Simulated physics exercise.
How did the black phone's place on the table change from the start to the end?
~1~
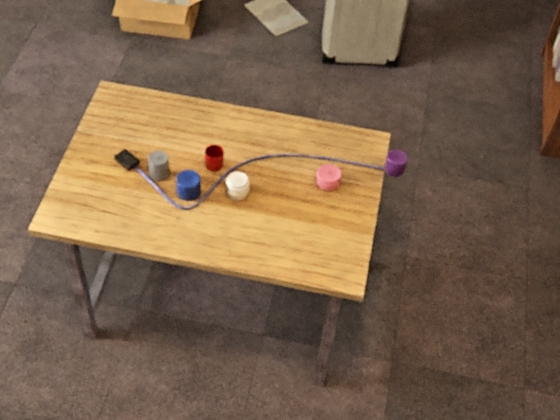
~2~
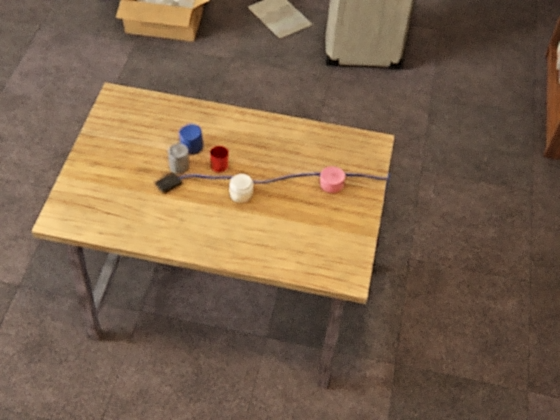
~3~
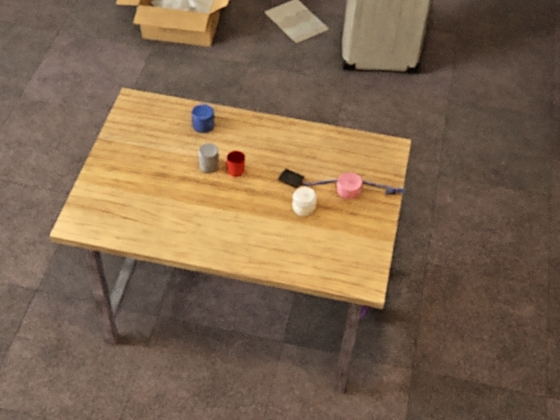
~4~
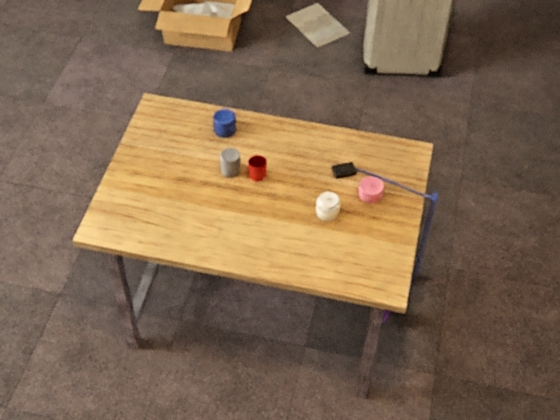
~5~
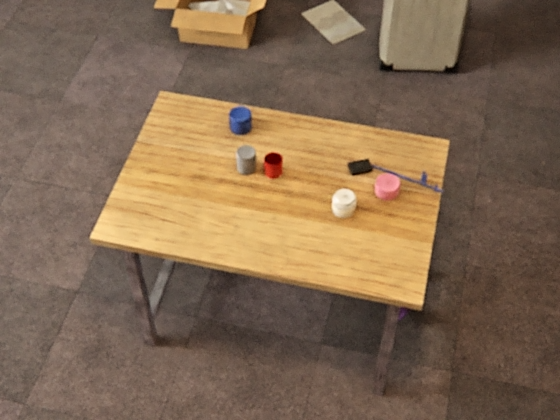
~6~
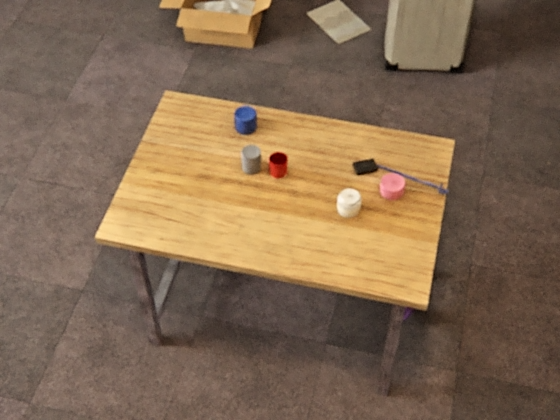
It started near the left end of the table, beside the grey tub, and ended toward the right side, just left of the pink tub.
